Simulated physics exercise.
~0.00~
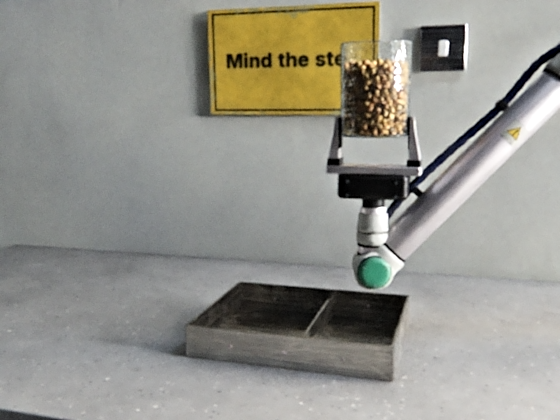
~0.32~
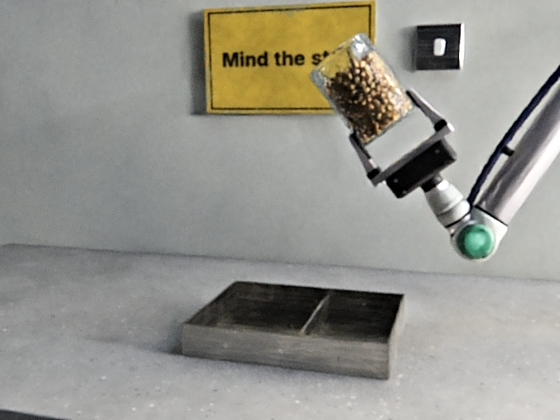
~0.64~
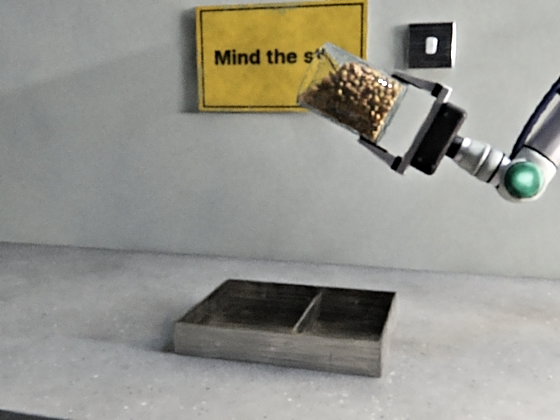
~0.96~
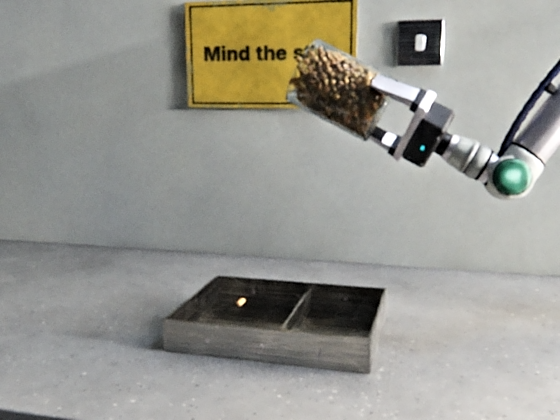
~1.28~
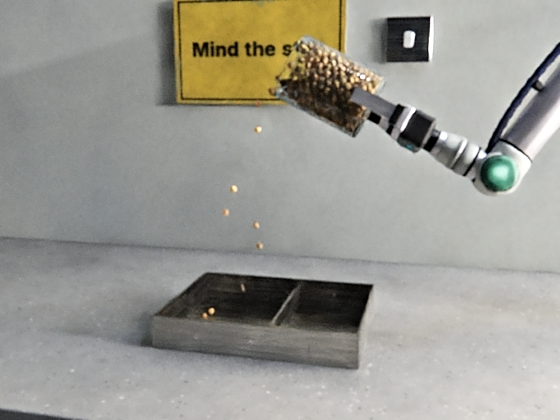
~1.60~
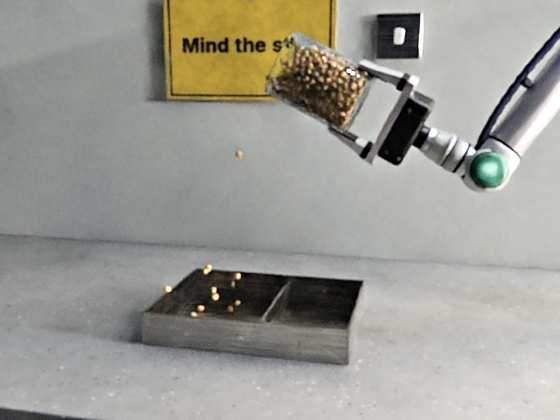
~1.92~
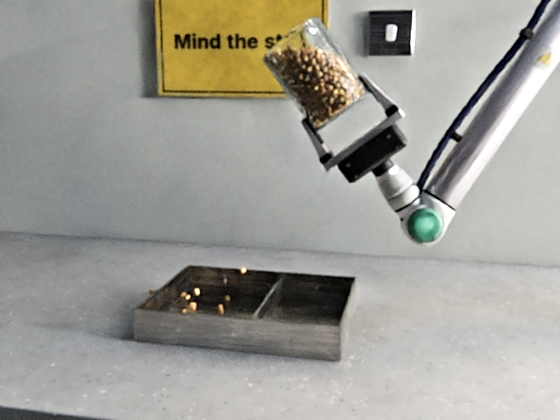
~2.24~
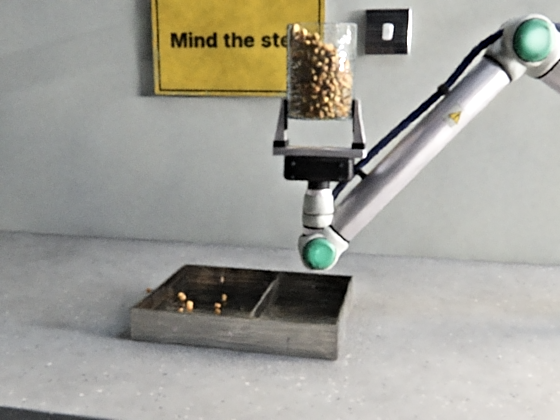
A robot arm tipped a clear cup of dried chickpeas to the left over a divided tray, spilling only a few into its left part, then swung the cup upright again, still nearly full, in front of a yellow sign.
